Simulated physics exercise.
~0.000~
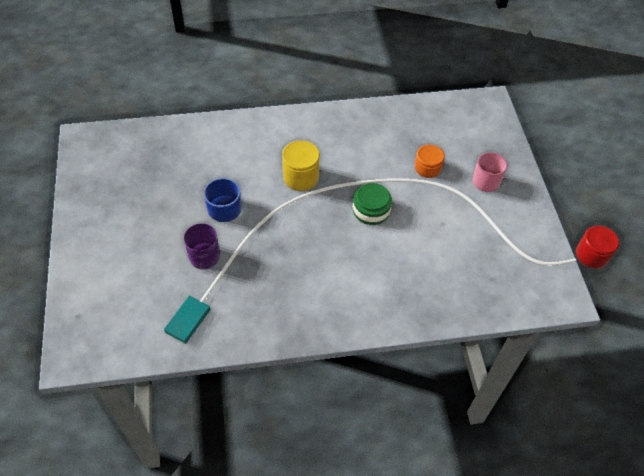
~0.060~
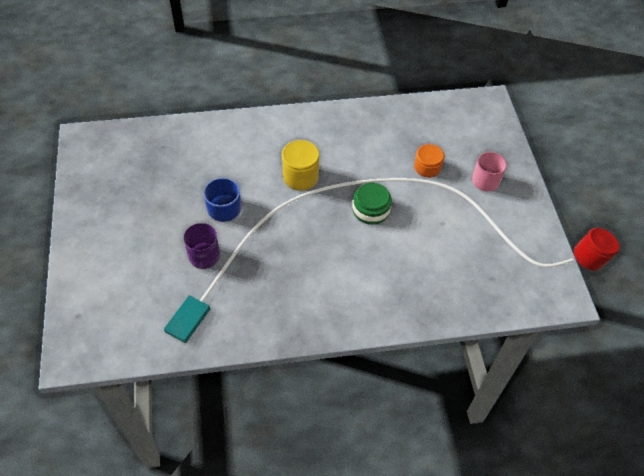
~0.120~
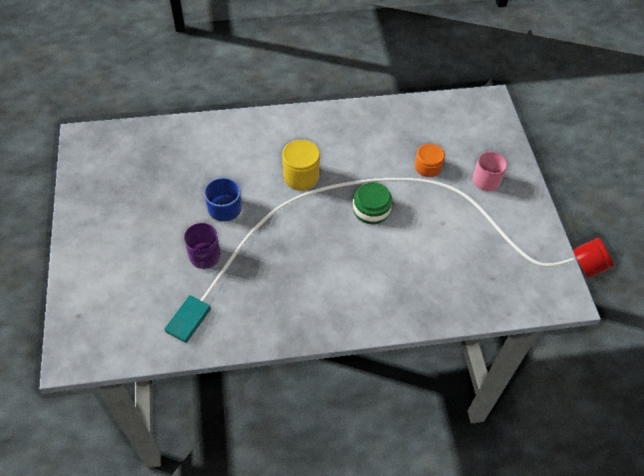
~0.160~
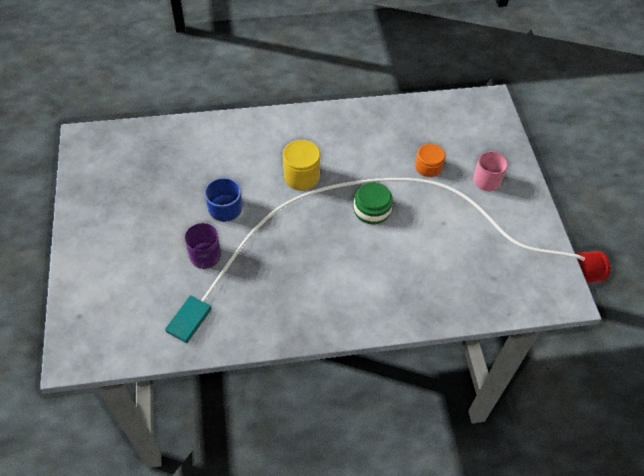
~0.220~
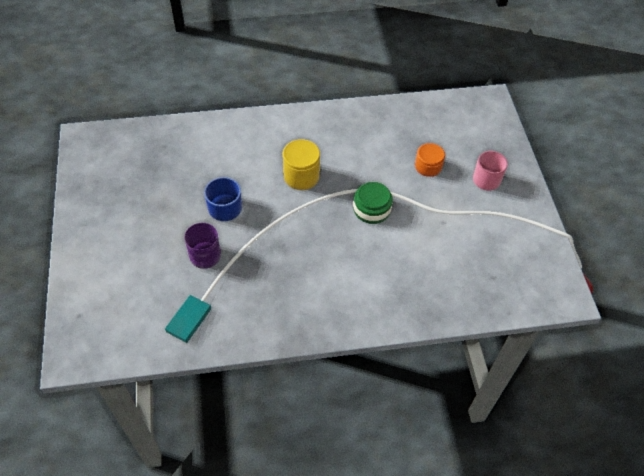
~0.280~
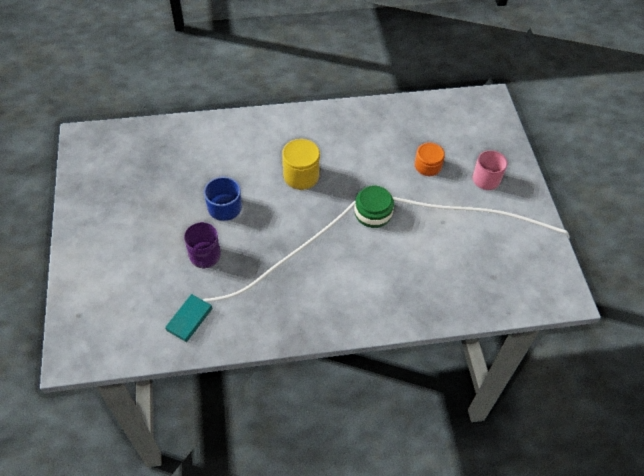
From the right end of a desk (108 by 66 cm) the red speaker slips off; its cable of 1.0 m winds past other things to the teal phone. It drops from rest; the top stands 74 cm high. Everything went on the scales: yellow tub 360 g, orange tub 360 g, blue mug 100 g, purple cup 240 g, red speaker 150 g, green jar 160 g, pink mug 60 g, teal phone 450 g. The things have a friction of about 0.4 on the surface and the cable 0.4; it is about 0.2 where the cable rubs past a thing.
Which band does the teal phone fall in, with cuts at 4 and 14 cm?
It is nearly undisturbed.
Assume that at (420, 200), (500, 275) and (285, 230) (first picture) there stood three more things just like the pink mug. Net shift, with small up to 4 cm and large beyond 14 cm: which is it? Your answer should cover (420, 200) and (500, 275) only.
In order they come out mid-range and low.
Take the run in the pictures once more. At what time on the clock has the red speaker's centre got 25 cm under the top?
That comes at 0.80 seconds.
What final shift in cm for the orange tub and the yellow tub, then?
Final offset from start: Orange tub = 0 cm, yellow tub = 0 cm.
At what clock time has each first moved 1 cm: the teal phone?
The teal phone - not at all.
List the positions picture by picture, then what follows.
In the first frame, teal phone (187, 317); cable runs through (531, 259) (468, 199) (290, 202) (231, 260).
In the second frame, red speaker (602, 241); cable runs through (529, 260) (231, 259).
In the third frame, red speaker (594, 258); cable runs through (530, 259) (231, 259).
In the fourth frame, red speaker (589, 268); cable runs through (539, 250) (232, 259).
In the fifth frame, red speaker (573, 285); cable runs through (570, 238) (234, 260).
In the sixth frame, teal phone (189, 316); cable runs through (499, 212) (403, 201) (326, 229) (256, 282).
By 0.5 s, the cable's tail end at (205, 301); red speaker over the edge, green jar 5 cm off its start.
By 0.7 s, the cable's tail end at (207, 301); red speaker over the edge, green jar 7 cm off its start.
By 1.0 s, the cable's tail end at (207, 301); red speaker over the edge, green jar 7 cm off its start at (385, 218).
By 1.2 s, the cable's tail end at (207, 301); green jar 7 cm off its start, red speaker over the edge.
By 2.4 s, the cable's tail end at (207, 301); teal phone 1 cm off its start at (191, 315), red speaker over the edge, green jar 7 cm off its start at (385, 218).
